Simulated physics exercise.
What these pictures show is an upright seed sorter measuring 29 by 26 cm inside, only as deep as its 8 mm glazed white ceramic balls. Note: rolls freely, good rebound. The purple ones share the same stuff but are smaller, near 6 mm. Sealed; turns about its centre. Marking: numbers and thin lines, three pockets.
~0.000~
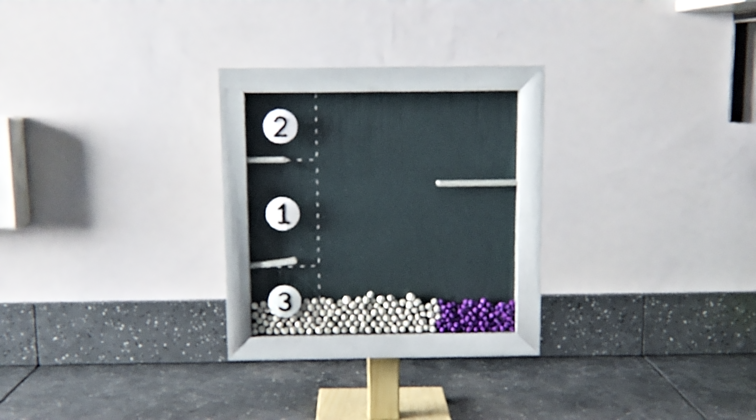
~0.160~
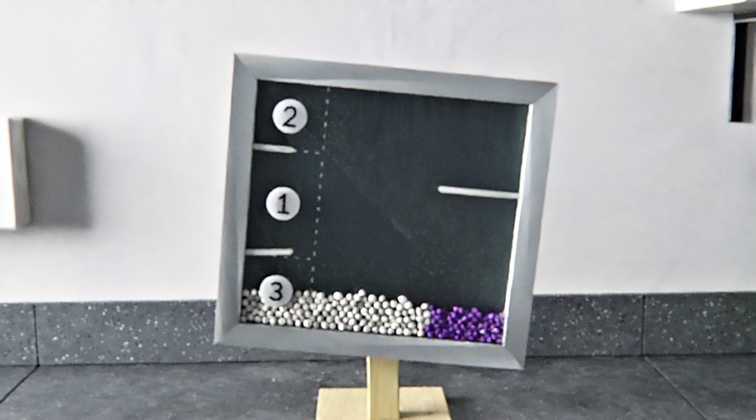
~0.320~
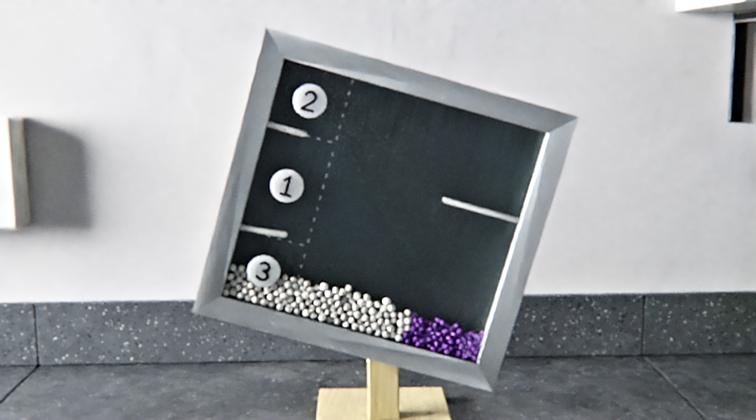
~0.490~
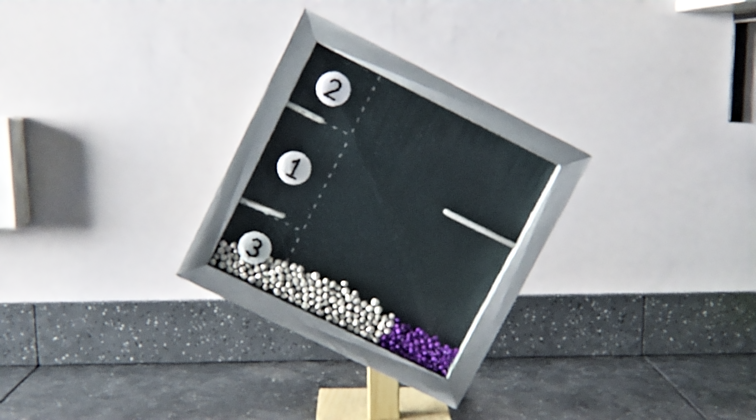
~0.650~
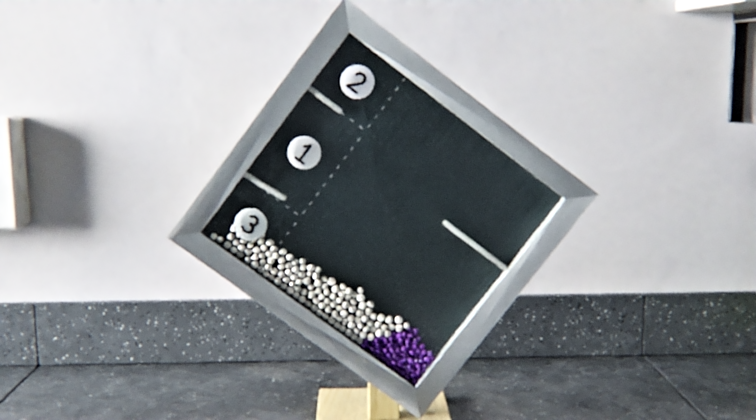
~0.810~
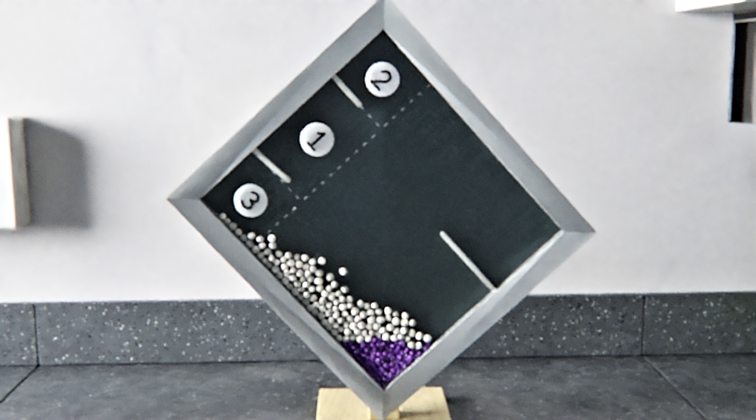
At the start, a square framed box on a stand sits level, white balls covering most of its floor and purple ones at the right. It turns steadily clockwise until it stands nearly on one corner, while the balls shift toward that lowest corner, purple at the bottom and white sloping up the left.
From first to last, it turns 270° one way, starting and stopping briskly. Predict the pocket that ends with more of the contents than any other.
I would say the one marked 2.
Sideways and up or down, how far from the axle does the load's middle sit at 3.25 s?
Offset: Approx. 1 cm left, 10 cm below.
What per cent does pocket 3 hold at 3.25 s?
I'd say some 0 in a hundred.
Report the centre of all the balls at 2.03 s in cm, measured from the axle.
Left: About 11 cm; below: About 5 cm.
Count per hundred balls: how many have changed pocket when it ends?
About 95 in a hundred.
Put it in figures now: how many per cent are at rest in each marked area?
Final shares - pocket 1: 45 %, pocket 2: 55 %, pocket 3: 0 %.
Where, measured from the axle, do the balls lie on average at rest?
The middle sits around 6 cm left of it and 11 cm below it.
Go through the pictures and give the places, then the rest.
The first frame shows level; about 210 balls; balls centred (396, 316); top one (371, 295); no. 1 (283, 214), no. 2 (281, 126), no. 3 (285, 302).
The second frame shows turned 6° clockwise; balls centred (386, 317); top one (254, 292).
The third frame shows turned 16° clockwise; balls centred (367, 316); top one (233, 268); wall ends (285, 235), (304, 134), (445, 200).
The fourth frame shows turned 27° clockwise; balls centred (350, 312); top one (223, 244).
The fifth frame shows turned 38° clockwise; balls centred (348, 314); top one (234, 228).
The sixth frame shows turned 48° clockwise; balls centred (351, 321); top one (223, 217); no. 1 (317, 139), no. 2 (382, 79), no. 3 (251, 201).
After 2.03 s, it stands 127° clockwise; the balls' middle is 11 cm left of and 5 cm below the centre; nothing in the marked areas.
After 3.25 s, it has come round 207° clockwise; the balls' middle is 1 cm left of and 10 cm below the centre; no. 2, 45 %.
After 4.29 s, it has come round 270° clockwise; the balls' middle is 7 cm left of and 11 cm below the centre; no. 1, 35 %, no. 2, 55 %.
At rest by 5.2 s, it has come round 270° clockwise; no. 1, 45 %, no. 2, 55 %, no. 3, 0 %, elsewhere 5 %.
